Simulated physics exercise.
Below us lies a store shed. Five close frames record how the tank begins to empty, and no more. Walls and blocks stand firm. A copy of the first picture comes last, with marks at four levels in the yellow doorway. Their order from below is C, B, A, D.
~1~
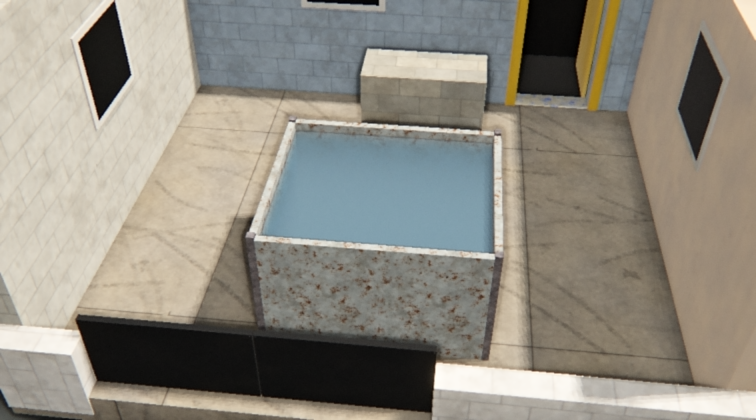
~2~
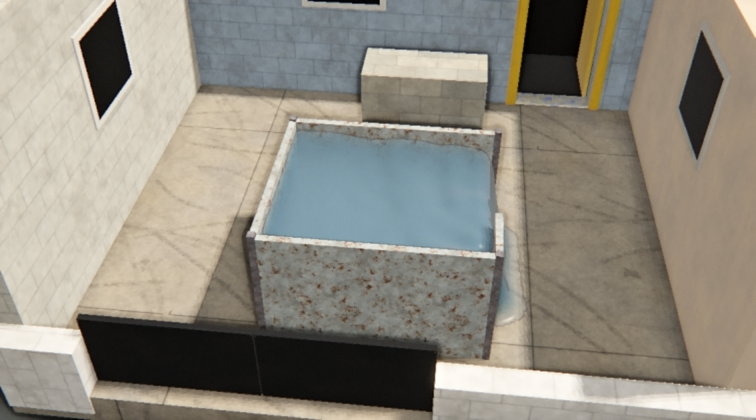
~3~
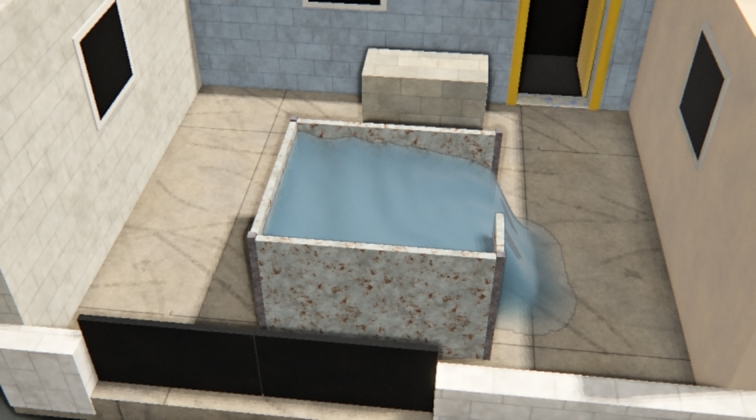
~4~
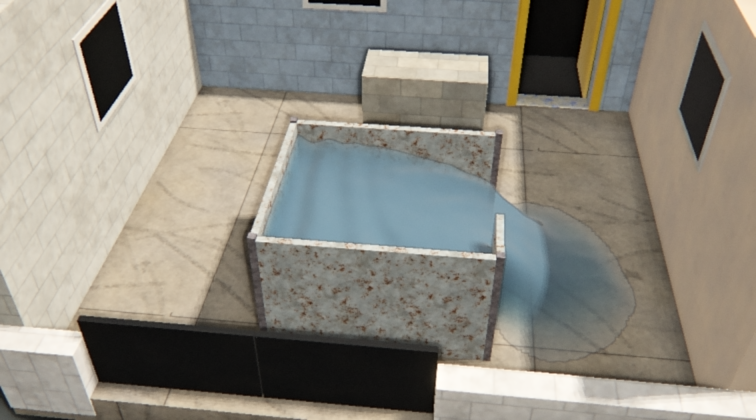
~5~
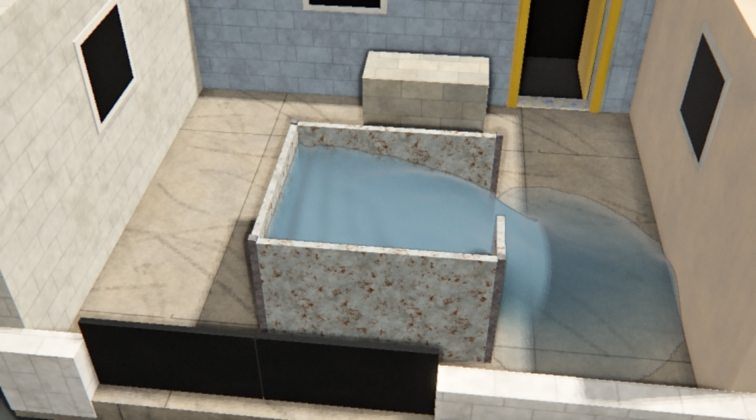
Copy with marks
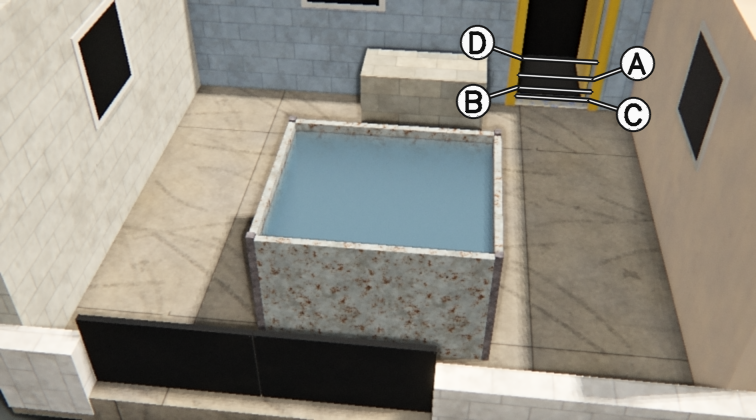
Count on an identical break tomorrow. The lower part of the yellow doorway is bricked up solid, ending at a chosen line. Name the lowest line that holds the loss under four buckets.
Take A.
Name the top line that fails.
B.
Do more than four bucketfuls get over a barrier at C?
Yes.
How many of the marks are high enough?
Two of the four.
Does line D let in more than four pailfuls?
No.
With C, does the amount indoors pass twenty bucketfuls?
Yes, clearly.
On the marked copy, A at (556, 77); B at (554, 89); C at (552, 98); D at (559, 60); from the bottom up C, B, A, D.
Choosing A, a bucket or two gets in.
Choosing B, about 12 bucketfuls get in.
Choosing C, dozens of bucketfuls pour in.
Choosing D, nothing gets over.
